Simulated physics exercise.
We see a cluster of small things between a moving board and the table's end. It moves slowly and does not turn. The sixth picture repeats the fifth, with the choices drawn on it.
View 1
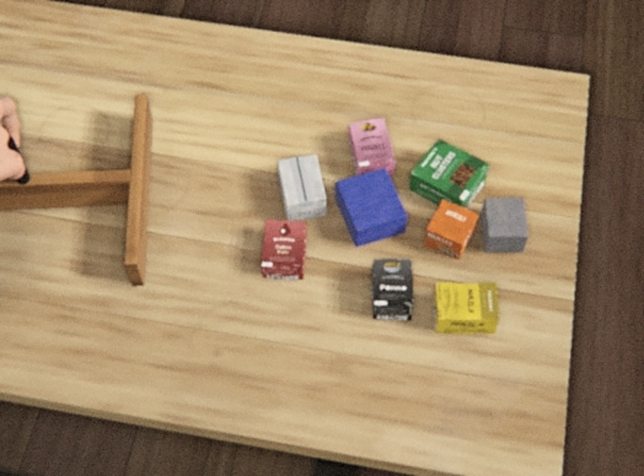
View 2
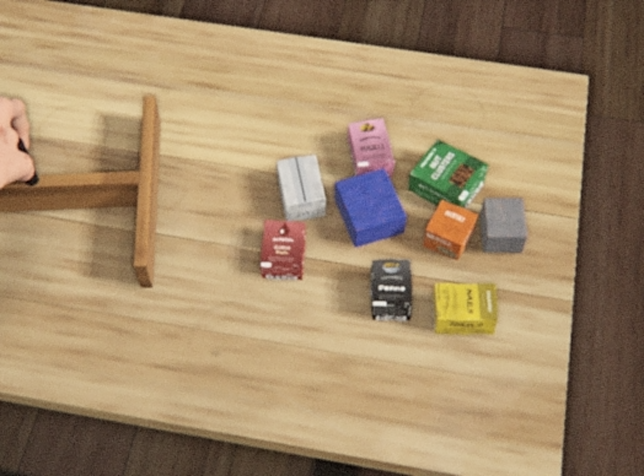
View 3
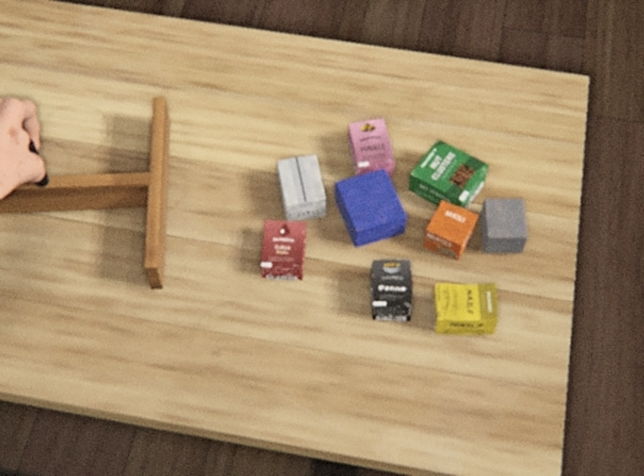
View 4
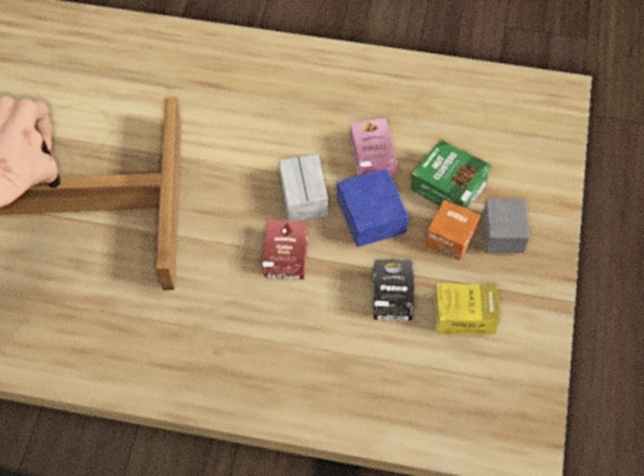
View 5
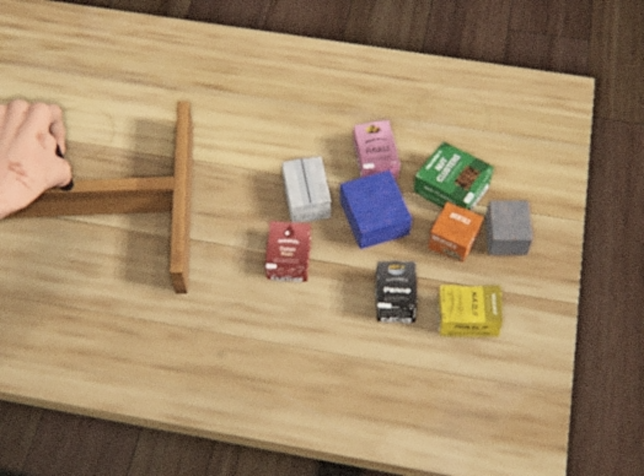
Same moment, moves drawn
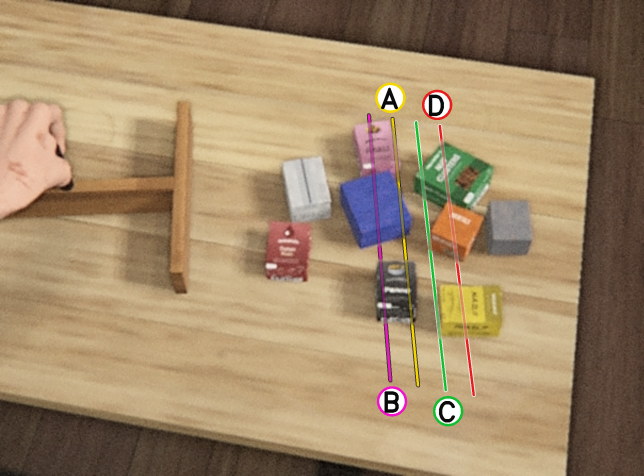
A hand at the left edge slowly pushes a T-shaped wooden tool, its crossbar upright in view, rightward across a pale wooden table seen from above, with dark floorboards around it. To the right sit a blue block with white, pink, green, orange, grey, yellow, black and red boxes and blocks clustered around it. The bar closes part of the gap without turning, while the small objects stay put.
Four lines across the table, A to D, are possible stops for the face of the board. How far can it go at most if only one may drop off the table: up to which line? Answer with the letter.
It should halt at D.
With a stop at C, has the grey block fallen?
Yes.
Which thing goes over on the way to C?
The grey block.
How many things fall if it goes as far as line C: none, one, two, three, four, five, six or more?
By then, one.
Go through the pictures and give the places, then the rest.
In the first picture, yellow box (466, 308); grey block (504, 225); black packet (392, 289).
In the second picture, board (145, 176); white box (301, 188).
In the third picture, board (155, 177); green box (449, 177).
In the fourth picture, board (167, 178); pink packet (373, 150).
In the fifth picture, board (180, 182); yellow box (470, 311); grey block (509, 228); black packet (396, 291).
On the marked copy, A at (404, 241); B at (379, 237); C at (430, 245); D at (456, 249).
Following D. Soon after the start, board (278, 197); red box (308, 253); grey block (509, 228).
Later, board (377, 213); grey block (540, 231); yellow box (498, 325).
In the end, board (454, 226); grey block over the edge; orange packet (578, 250); one fallen.
As for the rest, A is within the limit but short; B is within the limit but short; C is within the limit but short.
